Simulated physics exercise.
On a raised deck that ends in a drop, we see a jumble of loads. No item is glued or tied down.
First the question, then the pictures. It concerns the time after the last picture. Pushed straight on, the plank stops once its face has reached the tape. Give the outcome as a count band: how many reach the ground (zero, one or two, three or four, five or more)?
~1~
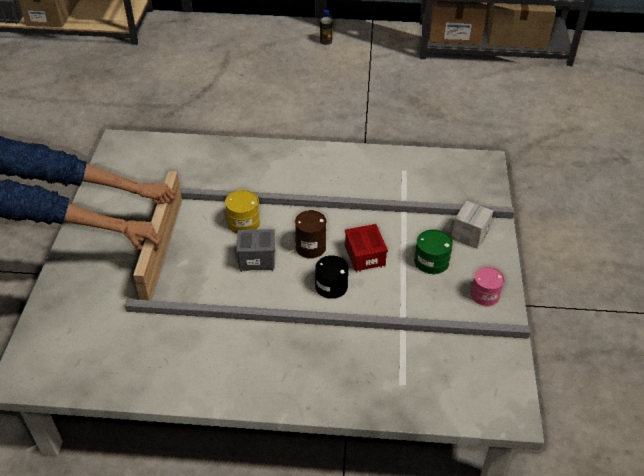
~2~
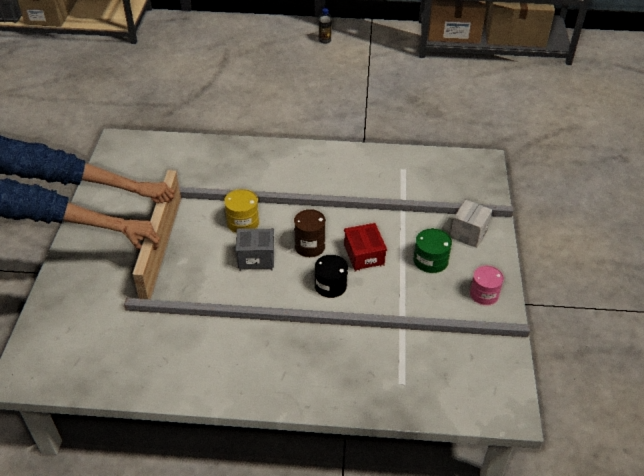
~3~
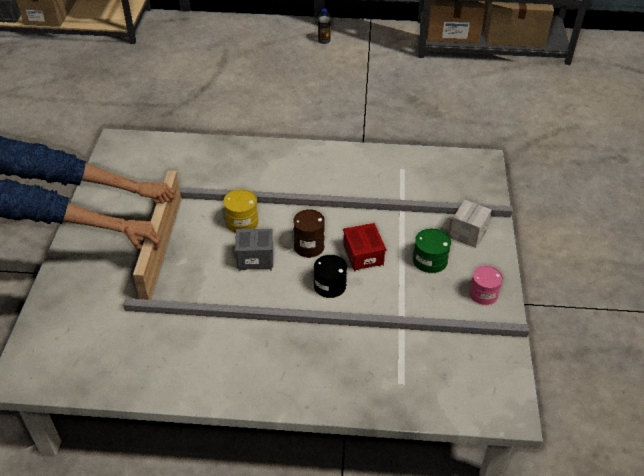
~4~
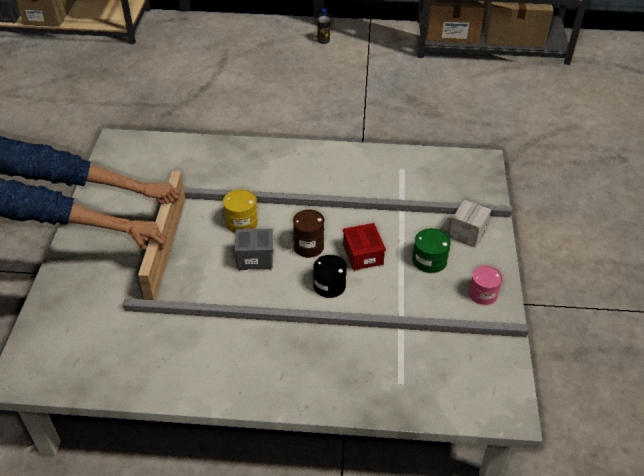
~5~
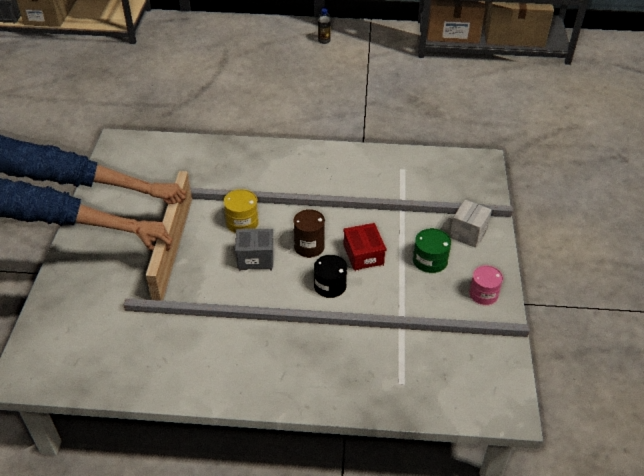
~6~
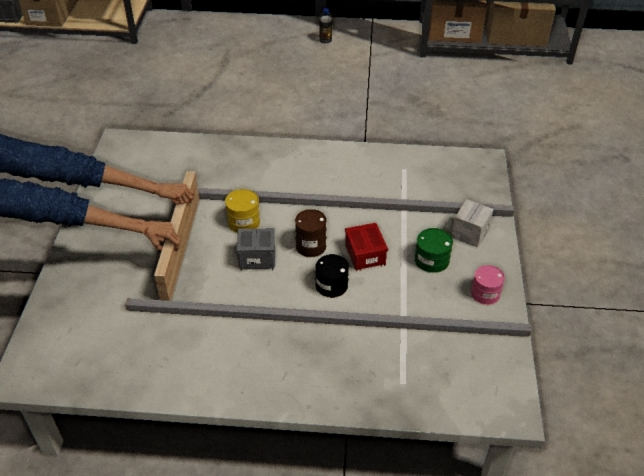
Nothing goes over.
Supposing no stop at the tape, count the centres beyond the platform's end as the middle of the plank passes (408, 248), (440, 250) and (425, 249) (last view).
Place by place: 0, 1 and 0.
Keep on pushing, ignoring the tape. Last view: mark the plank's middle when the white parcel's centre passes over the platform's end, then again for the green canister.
Middle: Roughly (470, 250); roughly (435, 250).
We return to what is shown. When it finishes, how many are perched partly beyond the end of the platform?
Counting them gives 0.
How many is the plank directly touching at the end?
At rest, 4 are in contact.
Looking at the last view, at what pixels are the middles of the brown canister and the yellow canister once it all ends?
(422, 239) and (422, 218).
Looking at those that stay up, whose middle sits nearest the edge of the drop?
Foremost: The green canister.
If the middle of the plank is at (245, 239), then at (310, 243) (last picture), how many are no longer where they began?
The first number is 2, the next one 5.
Soon after, none off yet; pink canister at rest near (488, 285); white parcel at rest near (472, 223); green canister at rest near (433, 250).
Then, none off yet; pink canister at rest near (488, 285); white parcel at rest near (472, 223); green canister moved a little near (449, 250).
At rest, the number that fall off is zero.
